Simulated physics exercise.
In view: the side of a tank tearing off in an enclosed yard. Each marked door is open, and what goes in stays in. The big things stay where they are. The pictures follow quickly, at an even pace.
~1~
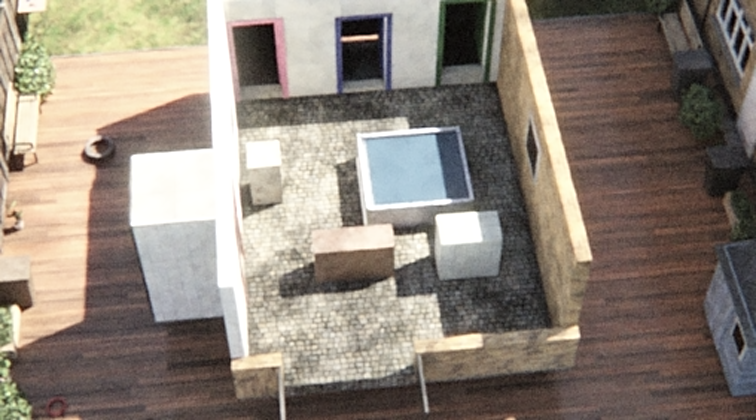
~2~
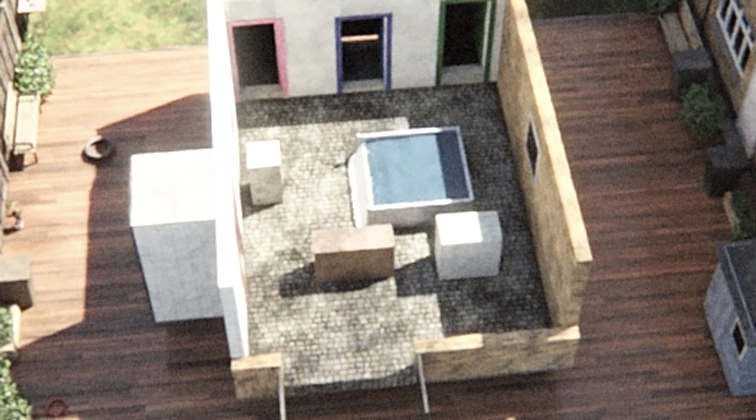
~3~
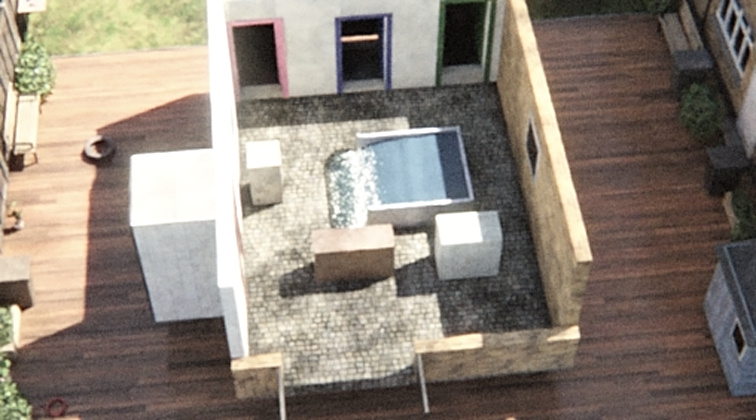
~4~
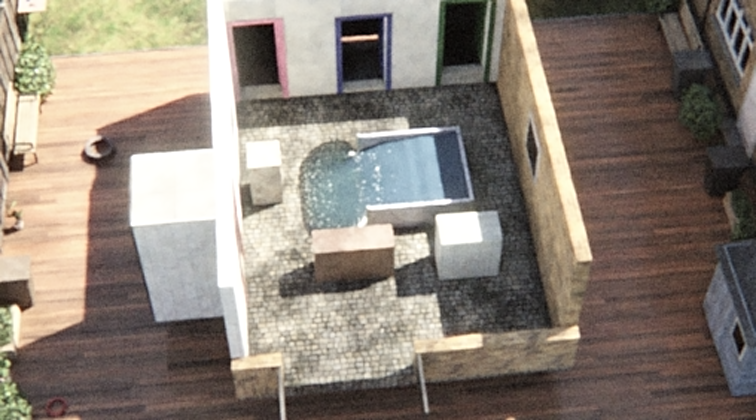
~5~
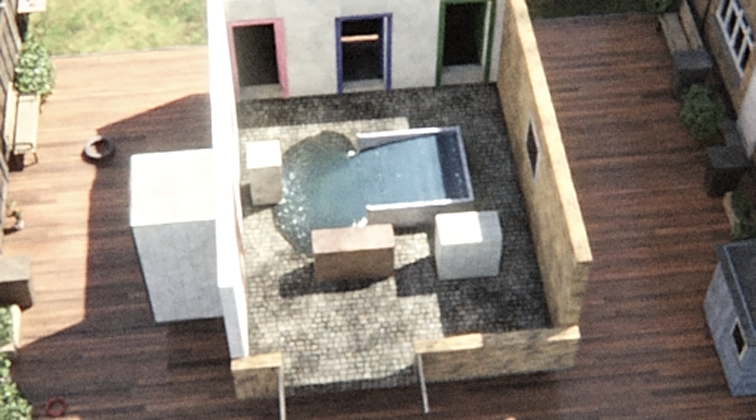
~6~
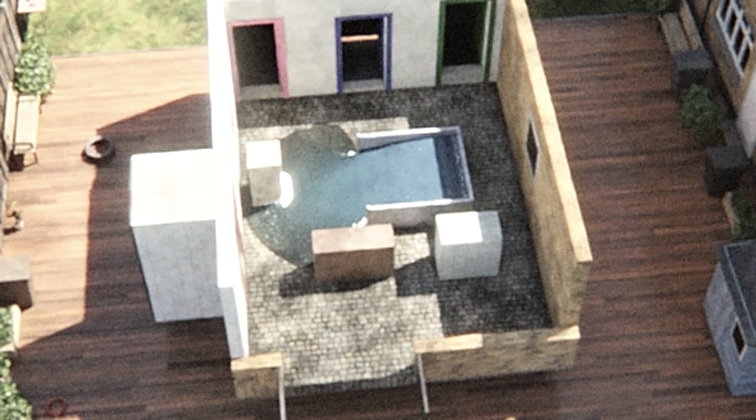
In a walled yard, a tank's left side opens and water spreads left across the paving.
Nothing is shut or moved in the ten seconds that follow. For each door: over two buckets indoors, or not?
In the end: The green door holds within the limit; the pink door floods; the red door holds within the limit; the blue door holds within the limit.
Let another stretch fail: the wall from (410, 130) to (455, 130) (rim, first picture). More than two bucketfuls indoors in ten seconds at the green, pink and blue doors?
The green door holds, the pink door stays under, the blue door passes that mark.
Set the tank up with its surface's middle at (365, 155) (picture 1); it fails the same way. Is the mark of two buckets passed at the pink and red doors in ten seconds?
My reading: The pink door is over; the red door is under.
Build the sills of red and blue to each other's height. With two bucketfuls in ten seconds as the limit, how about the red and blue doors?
In short: The red one goes over; the blue one lets less in.
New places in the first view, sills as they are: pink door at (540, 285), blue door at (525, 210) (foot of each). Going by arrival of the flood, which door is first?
I say the one in red.
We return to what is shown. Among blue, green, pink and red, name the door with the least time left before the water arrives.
First comes the red-painted one.
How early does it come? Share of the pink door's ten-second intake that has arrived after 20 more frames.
Near 80 in a hundred.
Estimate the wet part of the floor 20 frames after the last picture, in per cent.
Close to 50 %.
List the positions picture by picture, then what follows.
In the first frame, the tank at (414, 170) is whole and still.
In the second frame, the front is at a hidden place, out from the gap at (365, 185).
In the third frame, the front is at (338, 154), out from the gap at (365, 187).
In the fourth frame, the front is at a hidden place, out from the gap at (365, 187).
In the fifth frame, water pours out at (365, 188) and has run to (280, 228).
In the sixth frame, water pours out at (365, 188) and has run to (251, 220).
A moment on, water covers 25 % of the floor; the green door not reached, the pink door not reached, the red door wet at the sill, nothing in, the blue door not reached.
Next, water covers 35 % of the floor; the green door not reached, the pink door under two buckets in, the red door wet at the sill, nothing in, the blue door not reached.
Then, water covers 50 % of the floor; the green door not reached, the pink door far over two buckets in, the red door under two buckets in, the blue door wet at the sill, nothing in.
Later, water covers 70 % of the floor; the green door wet at the sill, nothing in, the pink door far over two buckets in, the red door under two buckets in, the blue door wet at the sill, nothing in.
In the end, water covers 95 % of the floor; the green door wet at the sill, nothing in, the pink door far over two buckets in, the red door under two buckets in, the blue door wet at the sill, nothing in.
